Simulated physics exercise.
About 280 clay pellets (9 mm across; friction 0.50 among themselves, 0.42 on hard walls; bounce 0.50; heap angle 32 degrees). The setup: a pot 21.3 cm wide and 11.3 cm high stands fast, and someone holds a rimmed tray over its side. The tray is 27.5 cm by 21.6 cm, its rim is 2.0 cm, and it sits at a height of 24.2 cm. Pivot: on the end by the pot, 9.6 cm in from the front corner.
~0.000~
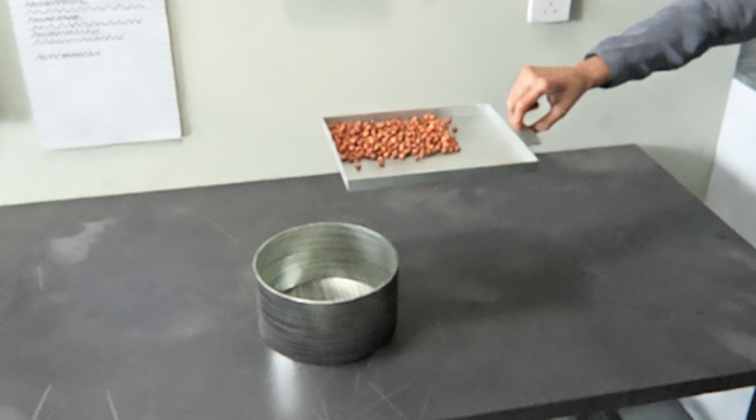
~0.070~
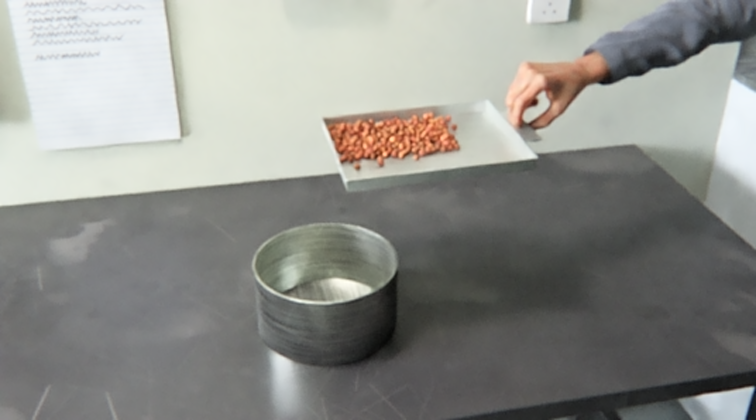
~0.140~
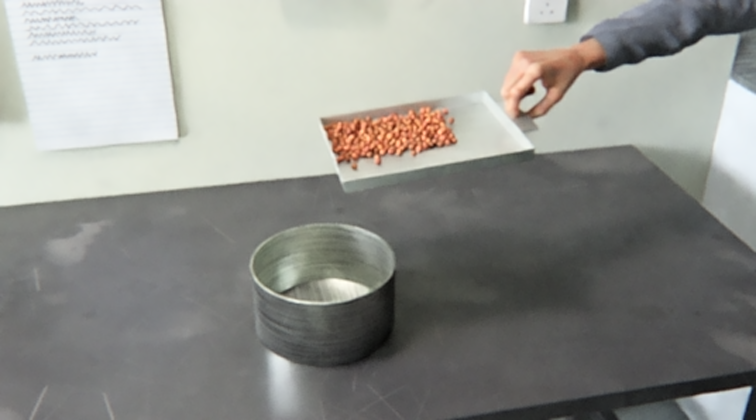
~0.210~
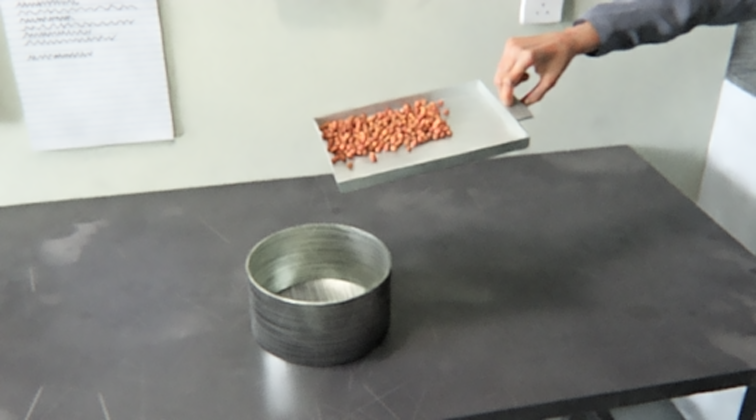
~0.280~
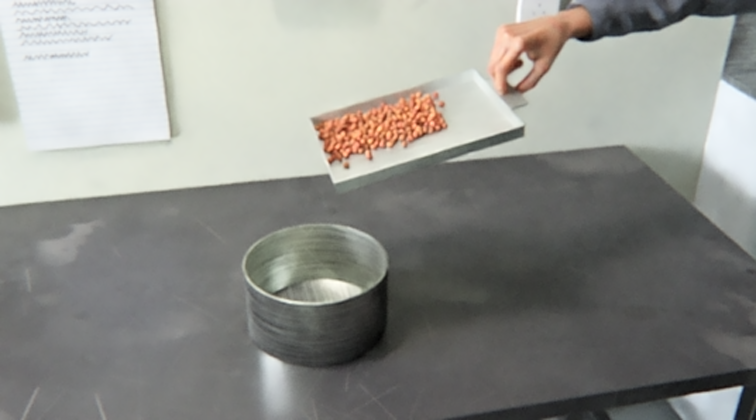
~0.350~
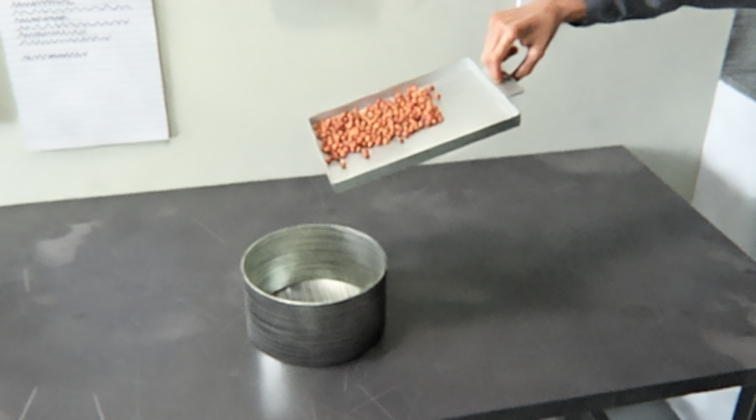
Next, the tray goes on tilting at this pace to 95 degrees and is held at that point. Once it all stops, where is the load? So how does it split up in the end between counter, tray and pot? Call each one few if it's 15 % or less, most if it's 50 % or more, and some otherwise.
I'd say counter some, tray few, pot most.
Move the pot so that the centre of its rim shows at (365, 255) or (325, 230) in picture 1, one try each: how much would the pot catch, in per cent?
The shares would be near 40 and 90 per cent respectively.
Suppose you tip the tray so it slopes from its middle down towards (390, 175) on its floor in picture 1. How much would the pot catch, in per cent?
Estimate: Some 95 per cent.
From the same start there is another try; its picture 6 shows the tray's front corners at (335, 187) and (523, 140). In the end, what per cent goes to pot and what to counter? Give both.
Per cent by place - pot 95, counter 5.
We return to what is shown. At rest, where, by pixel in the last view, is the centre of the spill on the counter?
The spill's middle ends up near (257, 273).
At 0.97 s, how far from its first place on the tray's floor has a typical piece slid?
Displacement on the tray: About 3 cm.
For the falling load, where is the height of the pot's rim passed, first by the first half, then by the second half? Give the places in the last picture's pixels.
I'd mark about (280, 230) for the first half, then (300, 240) for the second.
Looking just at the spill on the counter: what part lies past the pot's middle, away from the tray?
Share: Close to 90 %.
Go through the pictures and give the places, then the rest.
In the first picture, tray tilt 0 degrees, front corners at (349, 179) and (536, 160); middle of the pieces at (390, 137); pot at (326, 260).
In the second picture, tray tilt 1 degrees, front corners at (348, 179) and (536, 157); middle of the pieces at (389, 137).
In the third picture, tray tilt 5 degrees, front corners at (345, 180) and (533, 147), lowest corner left front; middle of the pieces at (386, 133).
In the fourth picture, tray tilt 9 degrees, front corners at (340, 181) and (528, 136), lowest corner left front; middle of the pieces at (381, 130).
In the fifth picture, tray tilt 13 degrees, front corners at (335, 182) and (522, 124), lowest corner left front; middle of the pieces at (377, 126).
In the sixth picture, tray tilt 17 degrees, front corners at (333, 182) and (518, 113), lowest corner left front; middle of the pieces at (374, 122); pot at (315, 261). Its pace works out near 60 degrees a second.
Then, at 0.97 s, tilt 54 degrees; the tray holds 100 %, the pot 0 %.
After 1.39 s, tilt 78 degrees; the tray holds 95 %, the pot 0 %.
Then, at 1.88 s, tilt 95 degrees; the tray holds 30 %, the pot 5 %.
By 3.1 s all is still; counter 40 %, tray 0 %, pot 60 %.
